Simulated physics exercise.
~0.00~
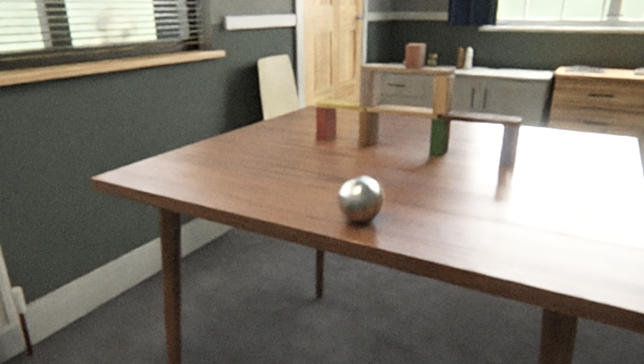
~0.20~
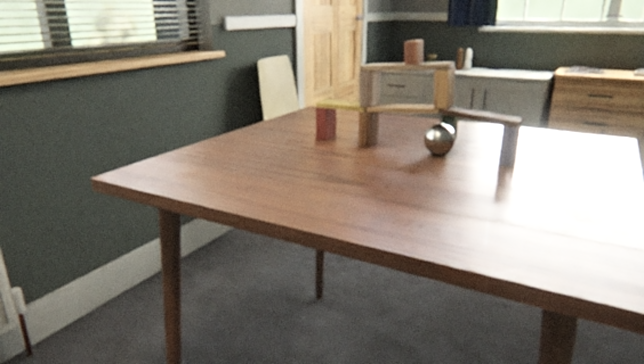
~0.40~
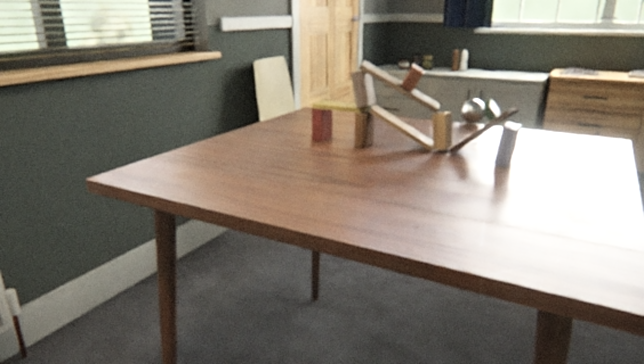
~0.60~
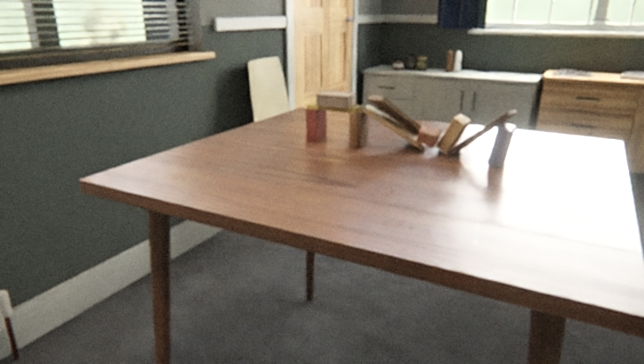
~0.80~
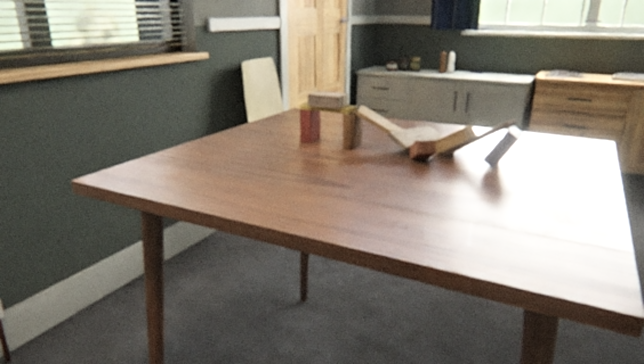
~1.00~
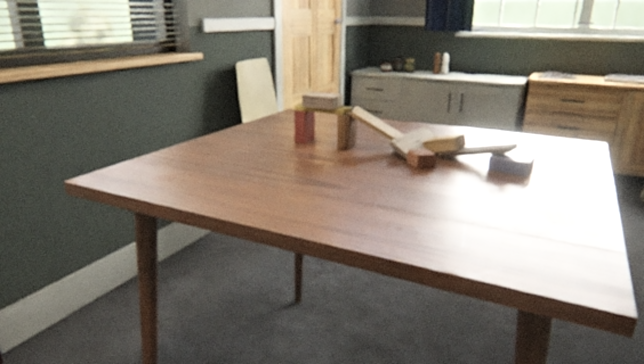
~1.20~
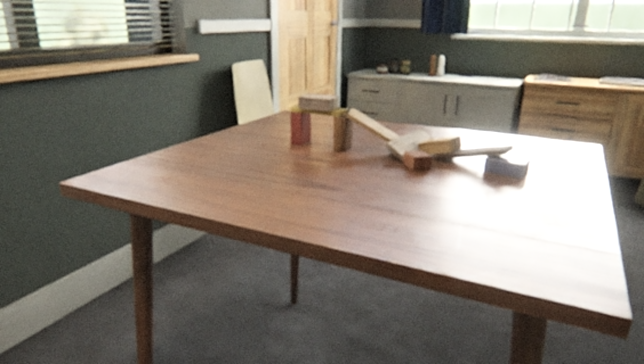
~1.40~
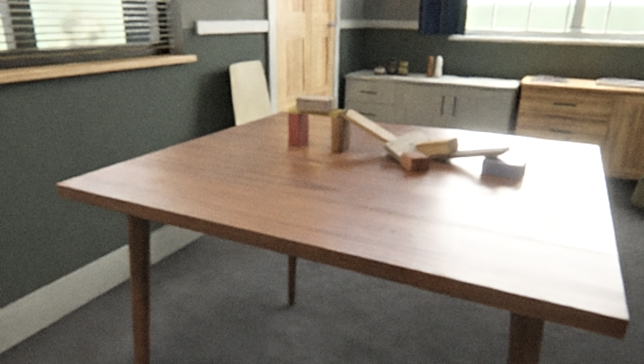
Steel ball rolling across a dining table into a wooden block structure, toppling its right side while the left end stays standing.
